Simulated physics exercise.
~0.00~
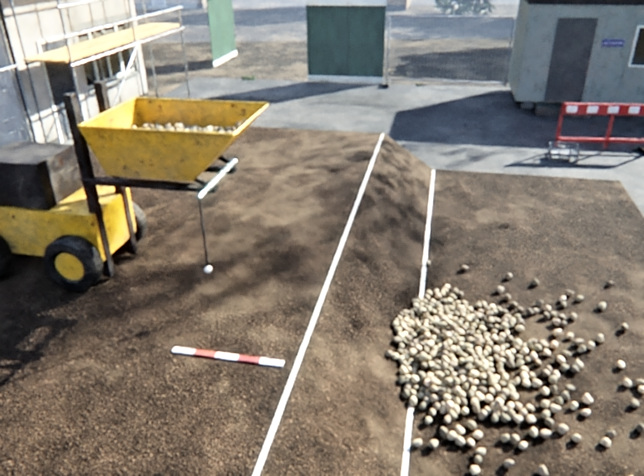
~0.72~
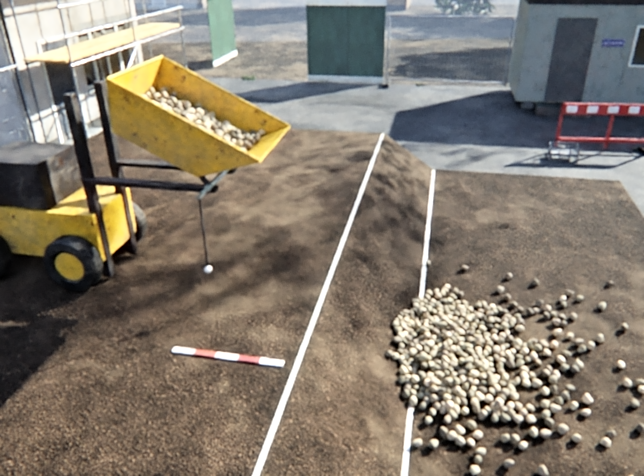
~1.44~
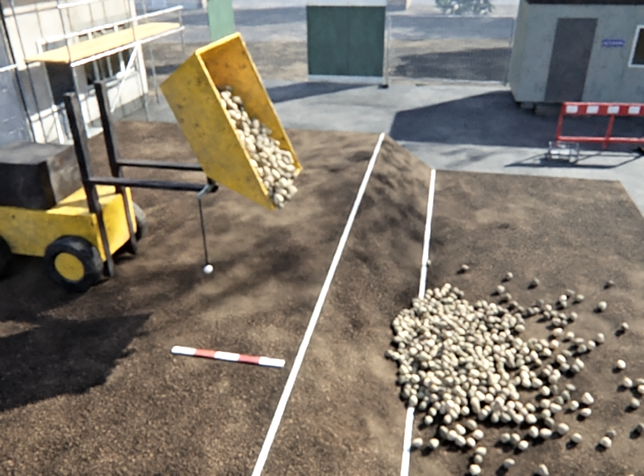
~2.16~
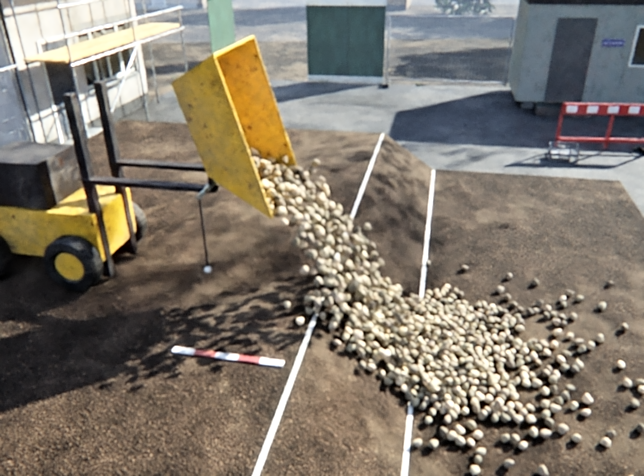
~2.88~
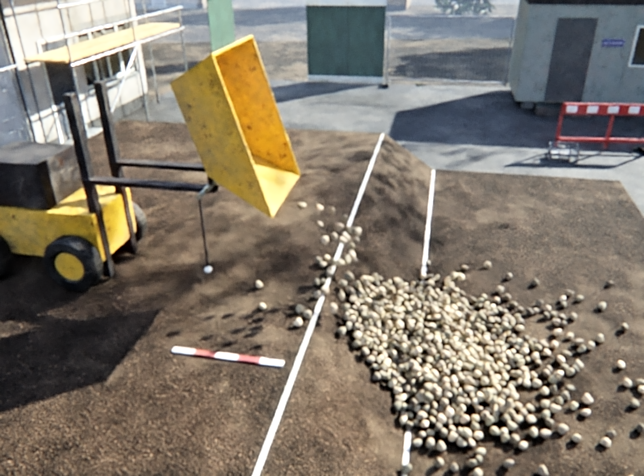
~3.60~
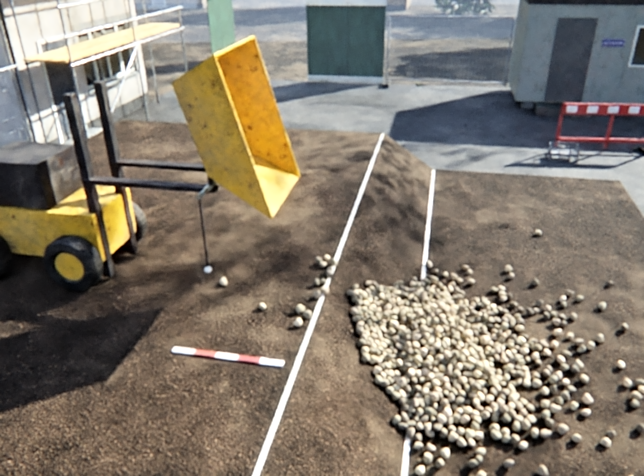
A yellow skip full of pale, rounded stones hangs on the raised forks of a yellow truck at left, seen from above in a yard of brown earth. Two white lines cross a bank in the middle, a similar heap lies at lower right, and a red and white staff rests in front. The skip tips steeply to the right, and the stones slide to its lip. They pour out across the lines and spread into the heap. The emptied skip stays tilted, with the heap larger and a few stones scattered near the upper line.
